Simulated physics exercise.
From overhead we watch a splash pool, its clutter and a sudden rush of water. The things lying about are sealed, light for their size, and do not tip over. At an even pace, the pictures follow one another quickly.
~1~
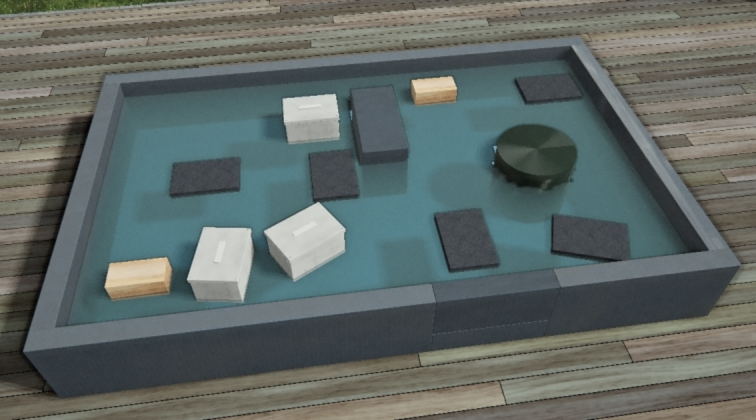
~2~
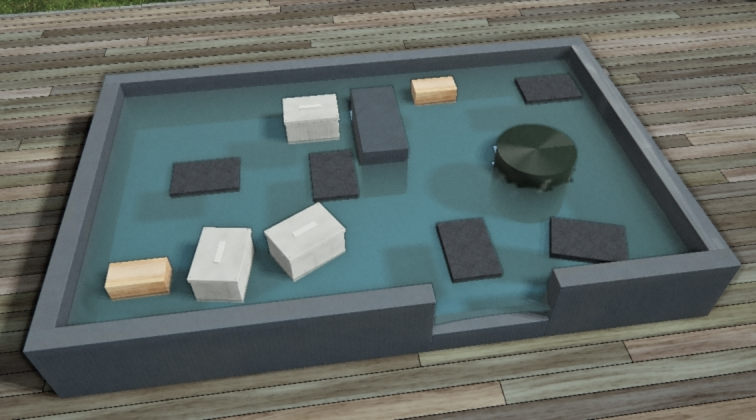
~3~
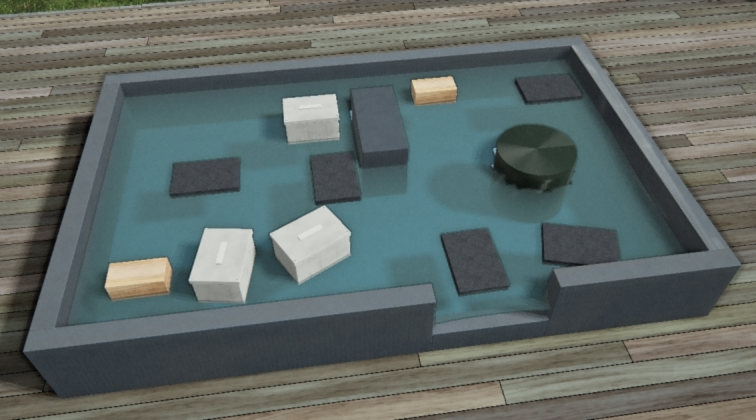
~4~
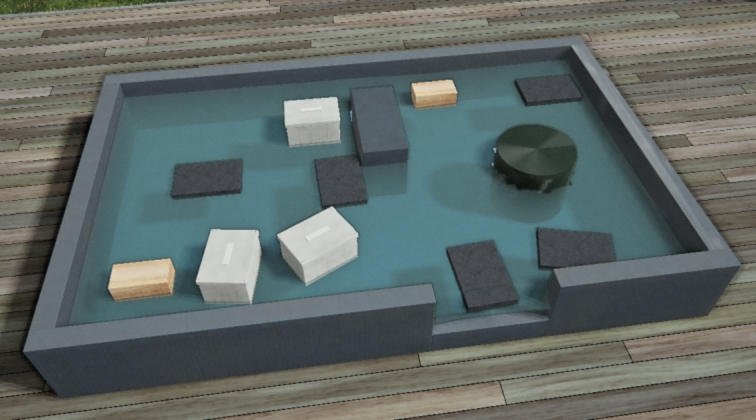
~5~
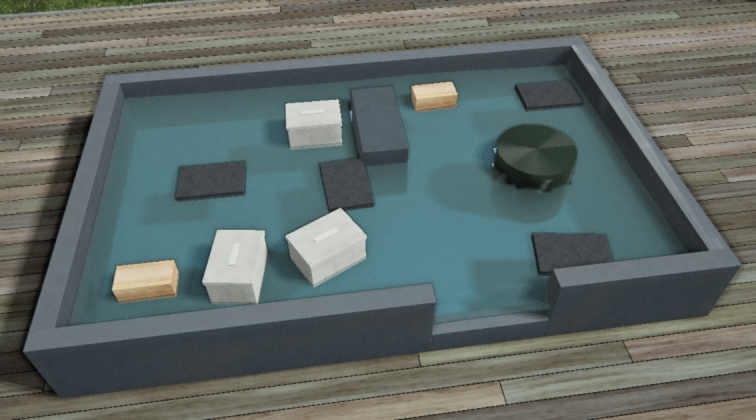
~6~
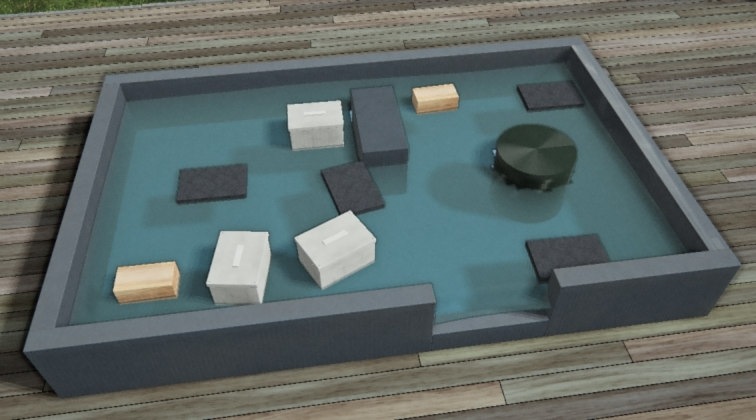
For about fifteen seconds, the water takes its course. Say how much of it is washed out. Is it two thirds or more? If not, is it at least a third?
My prediction is the mid band.
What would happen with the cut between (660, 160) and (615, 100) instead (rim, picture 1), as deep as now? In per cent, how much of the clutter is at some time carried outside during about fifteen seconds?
About 20 %.
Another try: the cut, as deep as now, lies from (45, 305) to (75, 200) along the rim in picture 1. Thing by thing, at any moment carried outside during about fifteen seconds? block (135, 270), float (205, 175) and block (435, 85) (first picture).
Item one gets away, item two gets away, item three doesn't escape.
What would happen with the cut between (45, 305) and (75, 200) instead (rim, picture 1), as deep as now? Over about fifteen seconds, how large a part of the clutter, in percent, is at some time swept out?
40 %.
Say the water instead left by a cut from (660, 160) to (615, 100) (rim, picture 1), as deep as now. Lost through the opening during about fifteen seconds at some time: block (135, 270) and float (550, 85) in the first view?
As listed: Remained, escaped.
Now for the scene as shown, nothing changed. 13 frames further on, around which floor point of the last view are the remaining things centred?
Mean position: About (383, 235).
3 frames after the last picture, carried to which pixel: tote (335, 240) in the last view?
Approximately at pixel (363, 245).
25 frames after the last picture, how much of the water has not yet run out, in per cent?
72 %.
A moment on, 1 of 10 are out; 9 afloat.
Next, 1 of 10 are out; 9 afloat.
Later, 3 of 10 are out; 7 afloat.
In the end, 4 of 10 are out; 6 afloat.
